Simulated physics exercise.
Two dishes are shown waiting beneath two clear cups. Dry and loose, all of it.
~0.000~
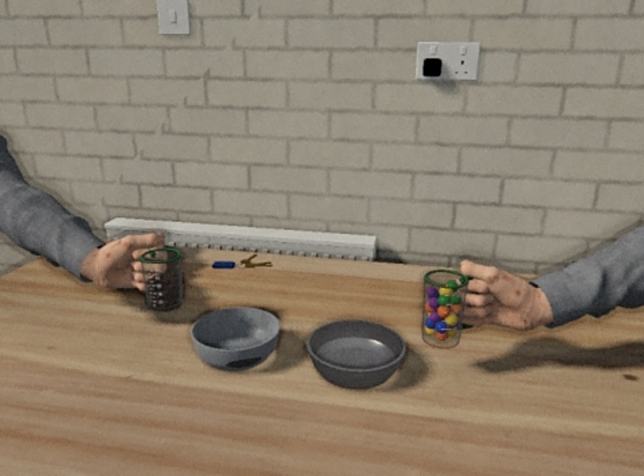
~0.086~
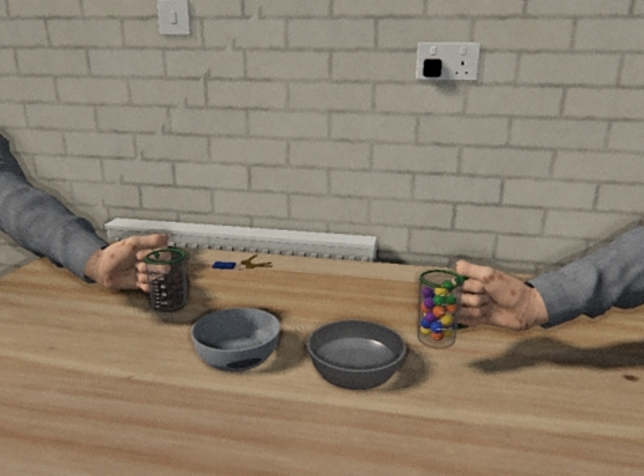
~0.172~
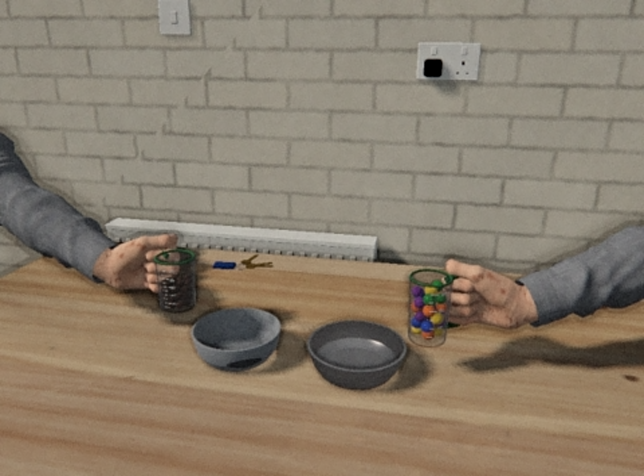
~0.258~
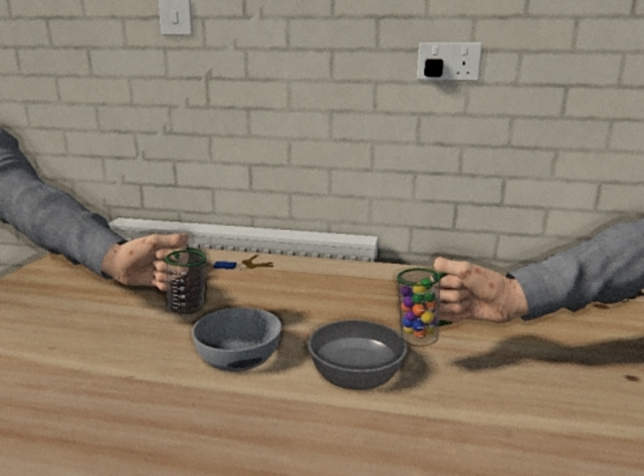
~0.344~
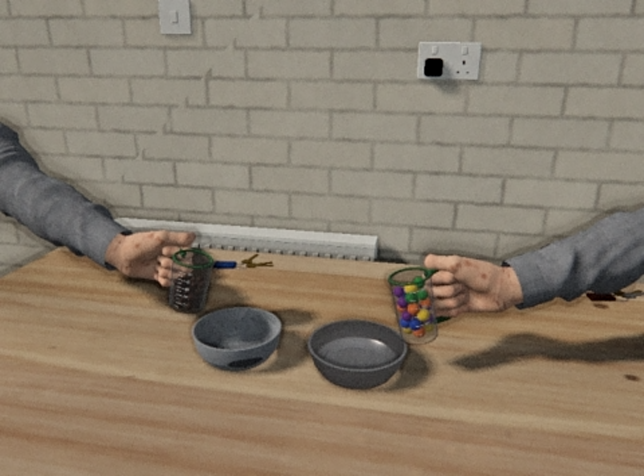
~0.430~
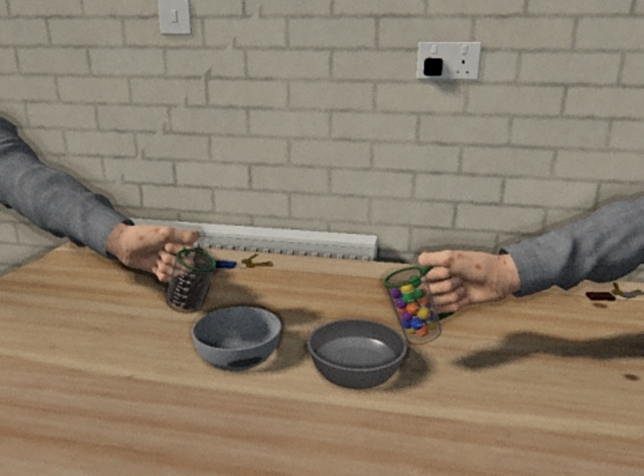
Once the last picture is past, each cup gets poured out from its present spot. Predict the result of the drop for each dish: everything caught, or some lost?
As I see it, left does not spill; right does not spill.
Around 0.90 s, left, all still in the cup; right, all still in the cup.
Around 1.30 s, left, most still in the cup, a small part in the dish, a small part in the air; right, most still in the cup, about a quarter in the dish, a small part in the air.
Around 1.65 s, left, all in the dish; right, all in the dish.
Finally (2.5 s), left, all in the dish, none outside the dish; right, all in the dish, none outside the dish.
